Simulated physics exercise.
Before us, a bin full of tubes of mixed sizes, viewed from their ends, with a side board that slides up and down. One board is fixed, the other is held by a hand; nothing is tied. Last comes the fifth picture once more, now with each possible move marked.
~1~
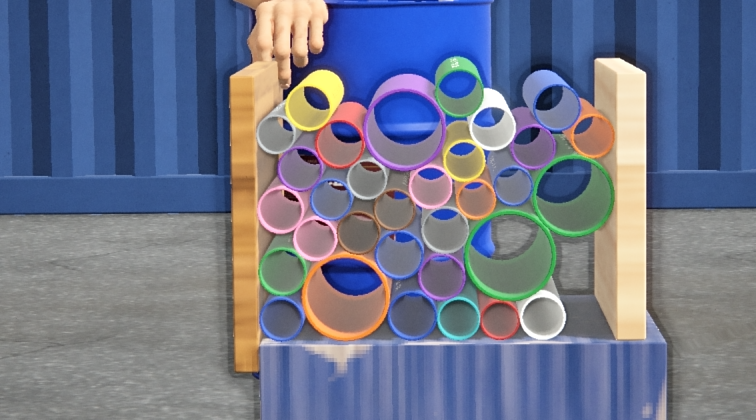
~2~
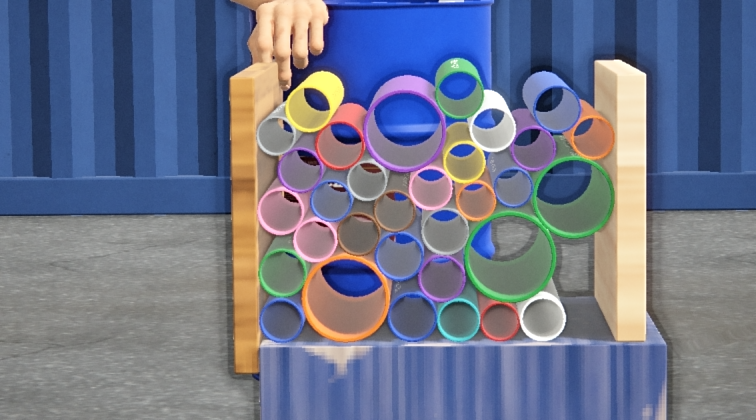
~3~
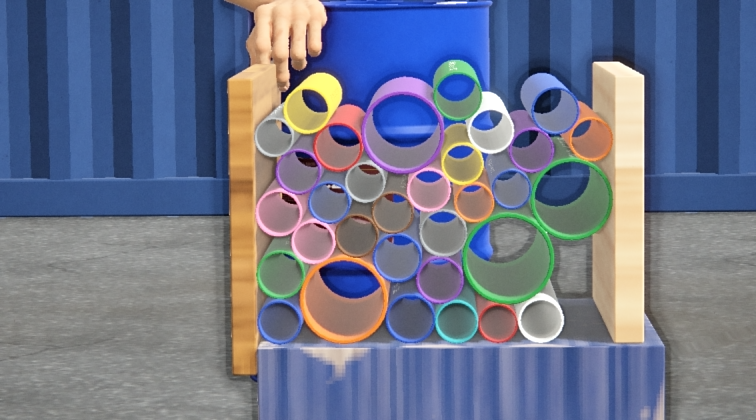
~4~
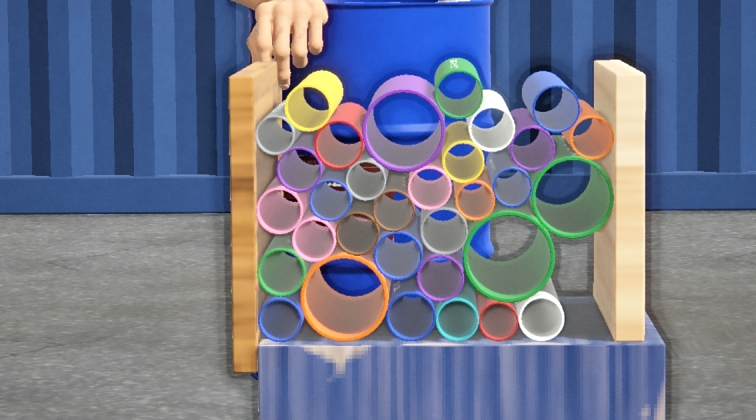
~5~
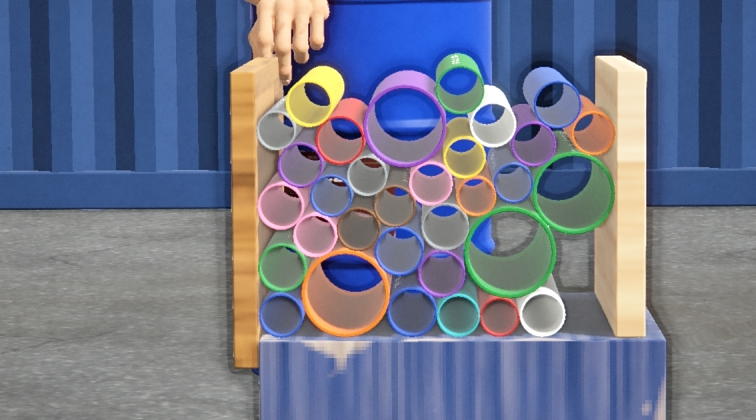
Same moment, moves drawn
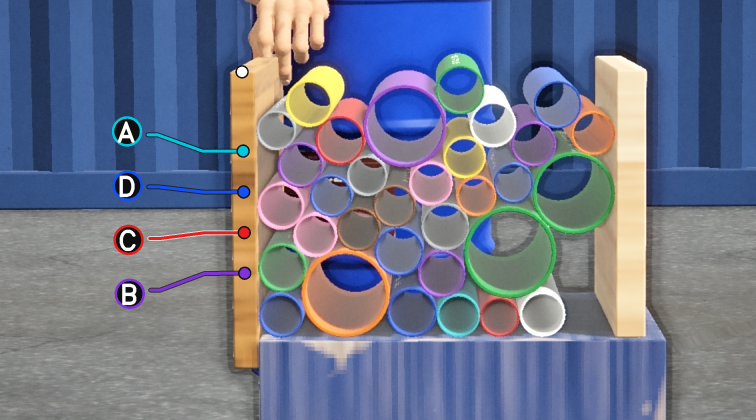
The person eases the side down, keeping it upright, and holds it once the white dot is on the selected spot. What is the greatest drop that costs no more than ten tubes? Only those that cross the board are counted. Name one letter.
Slide it to B.
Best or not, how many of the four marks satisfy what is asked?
Four of them.
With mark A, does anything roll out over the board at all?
At A: No.
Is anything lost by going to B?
Yes, at B.
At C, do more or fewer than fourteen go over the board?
It loses fewer than fourteen.
On the marked copy, A at (243, 151); B at (244, 273); C at (244, 233); D at (243, 192); the white dot at (242, 72).
Following B. Soon after the start, top of the board (257, 161).
Later, top of the board (258, 264).
In the end, top of the board (258, 272), about five out over the board.
As for the rest, A none out over the board; C two out over the board; D none out over the board.
